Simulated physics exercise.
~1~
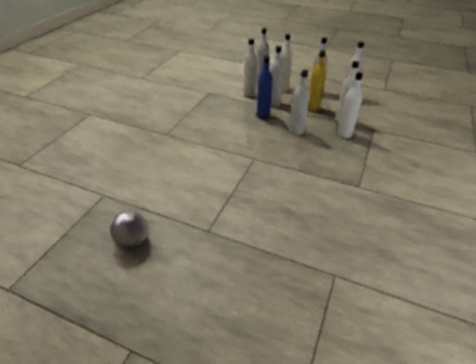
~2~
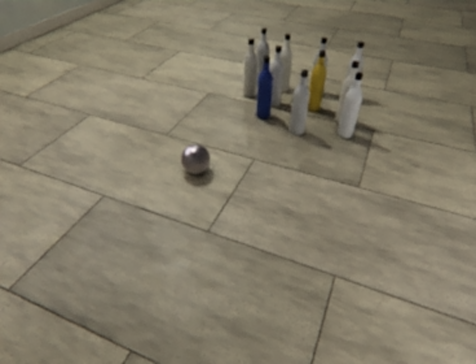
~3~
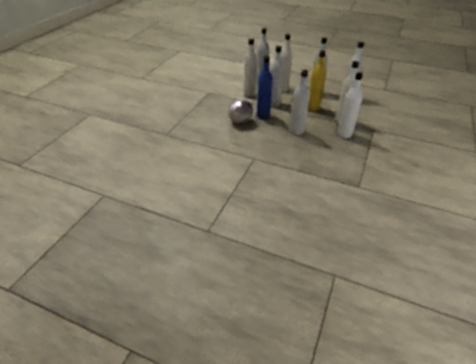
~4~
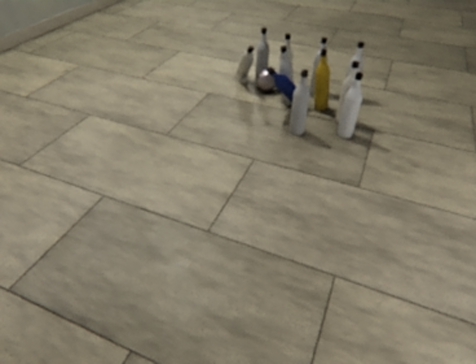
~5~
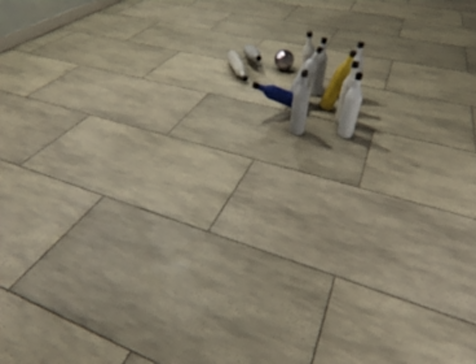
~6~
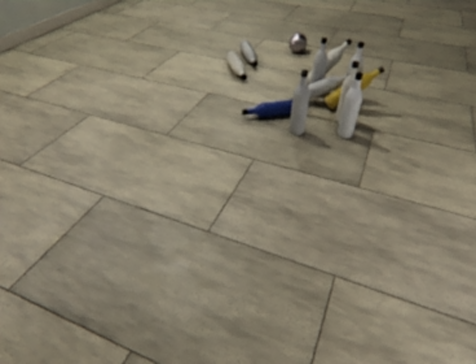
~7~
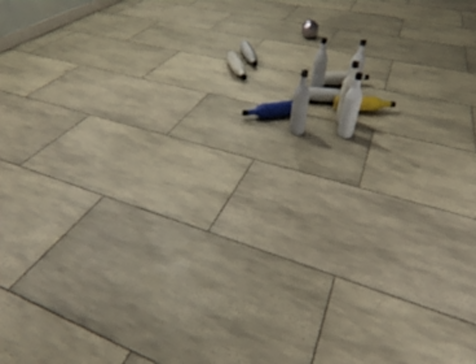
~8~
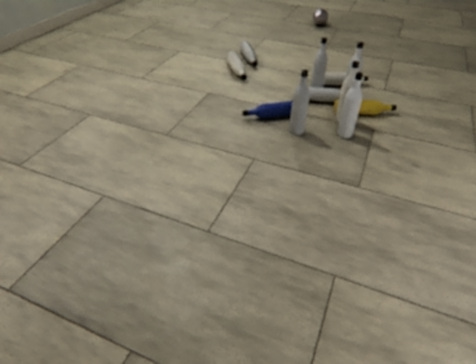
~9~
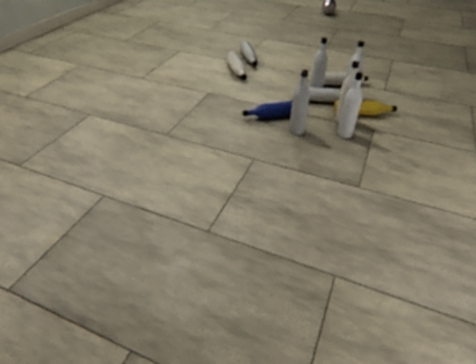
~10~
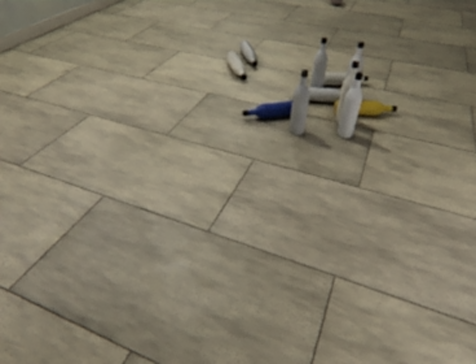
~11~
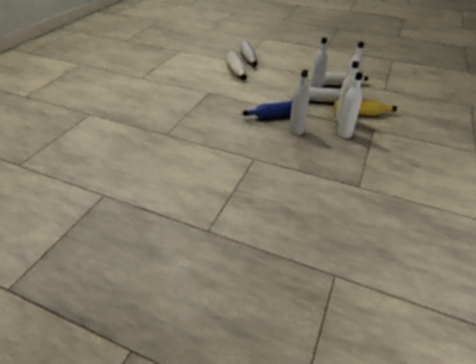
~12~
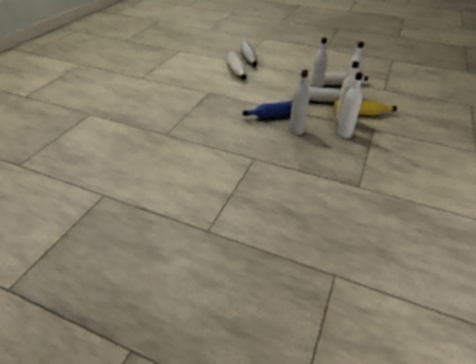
A shiny steel ball rolls across a floor of large grey-beige tiles, seen from above at an angle by a still camera. Ahead of it, toward the upper right, stands a cluster of dark-capped bottles, mostly white and pale grey, with one blue and one yellow. The ball travels up and right and strikes the left side of the group, tipping the blue bottle and knocking two pale ones down behind it. It rolls on through as the yellow bottle topples rightward. The ball leaves at the top, with several bottles lying flat and a few white ones still upright.
